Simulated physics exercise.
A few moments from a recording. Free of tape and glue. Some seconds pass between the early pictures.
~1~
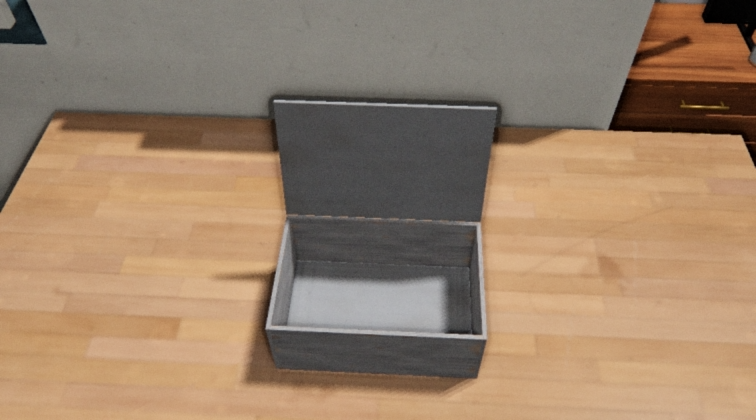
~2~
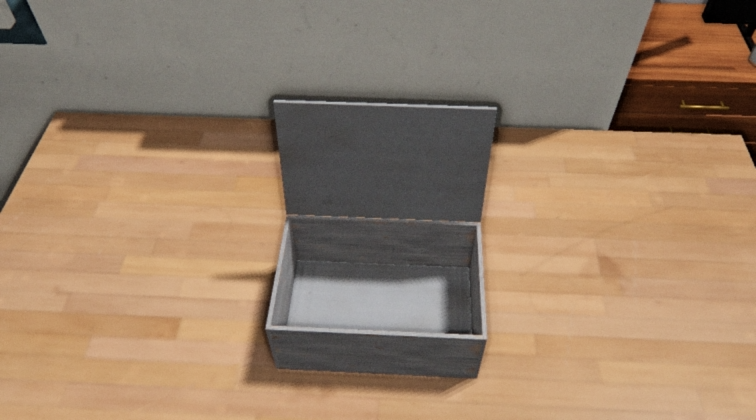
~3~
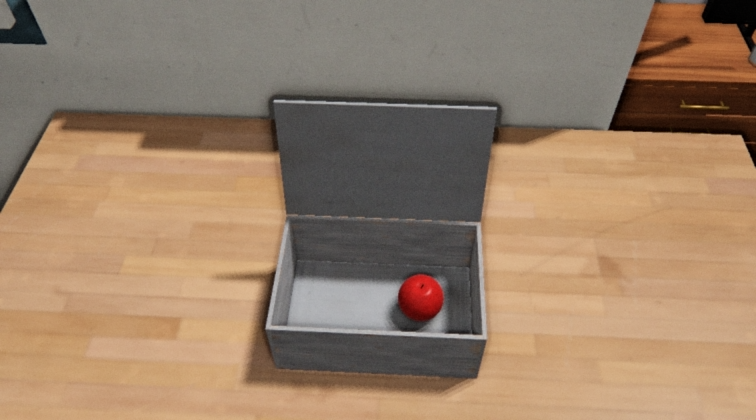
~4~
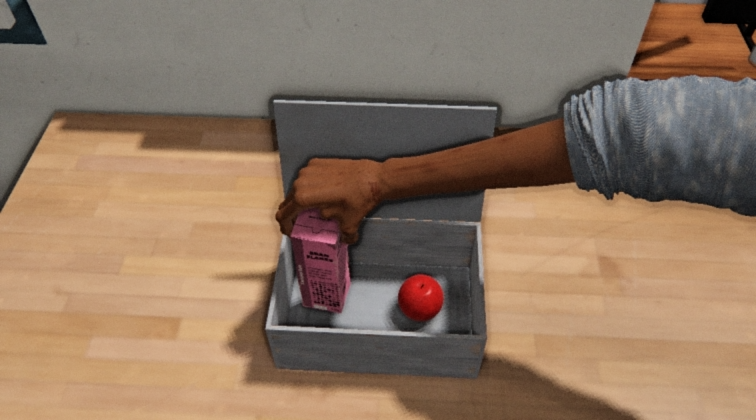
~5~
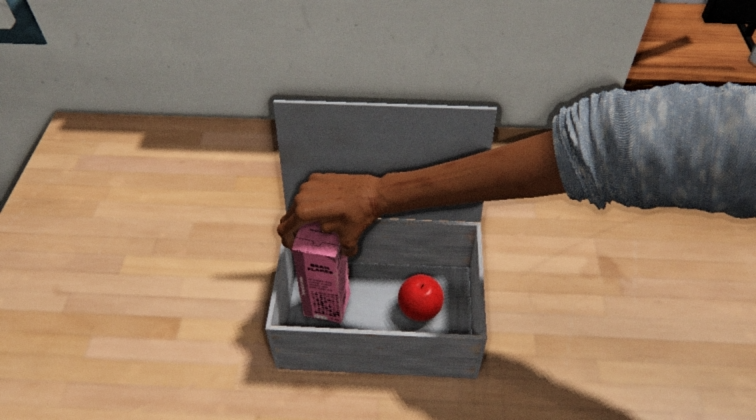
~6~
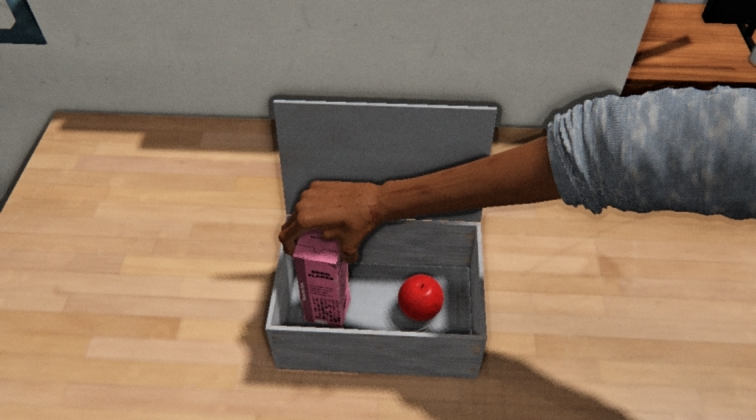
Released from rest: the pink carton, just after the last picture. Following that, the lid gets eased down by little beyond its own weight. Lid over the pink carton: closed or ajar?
Ajar.
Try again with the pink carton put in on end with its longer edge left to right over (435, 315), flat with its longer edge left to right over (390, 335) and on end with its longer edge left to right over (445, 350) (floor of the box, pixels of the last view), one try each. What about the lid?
The first time the lid can't shut, the second time it goes down fully, and the third time it can't shut.
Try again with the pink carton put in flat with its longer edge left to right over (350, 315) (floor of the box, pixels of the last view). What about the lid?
Then it sits on the rim.
Then, 1.00 s later than the last frame, lid starting down.
Then, 1.30 s later than the last frame, lid 78° above the rim.
Then, 1.50 s later than the last frame, lid 65° above the rim.
Then, 1.70 s later than the last frame, lid 50° above the rim.
When it is over, lid 44° above the rim; both as before. End places, in pixels of the last picture, pink carton near (324, 279).
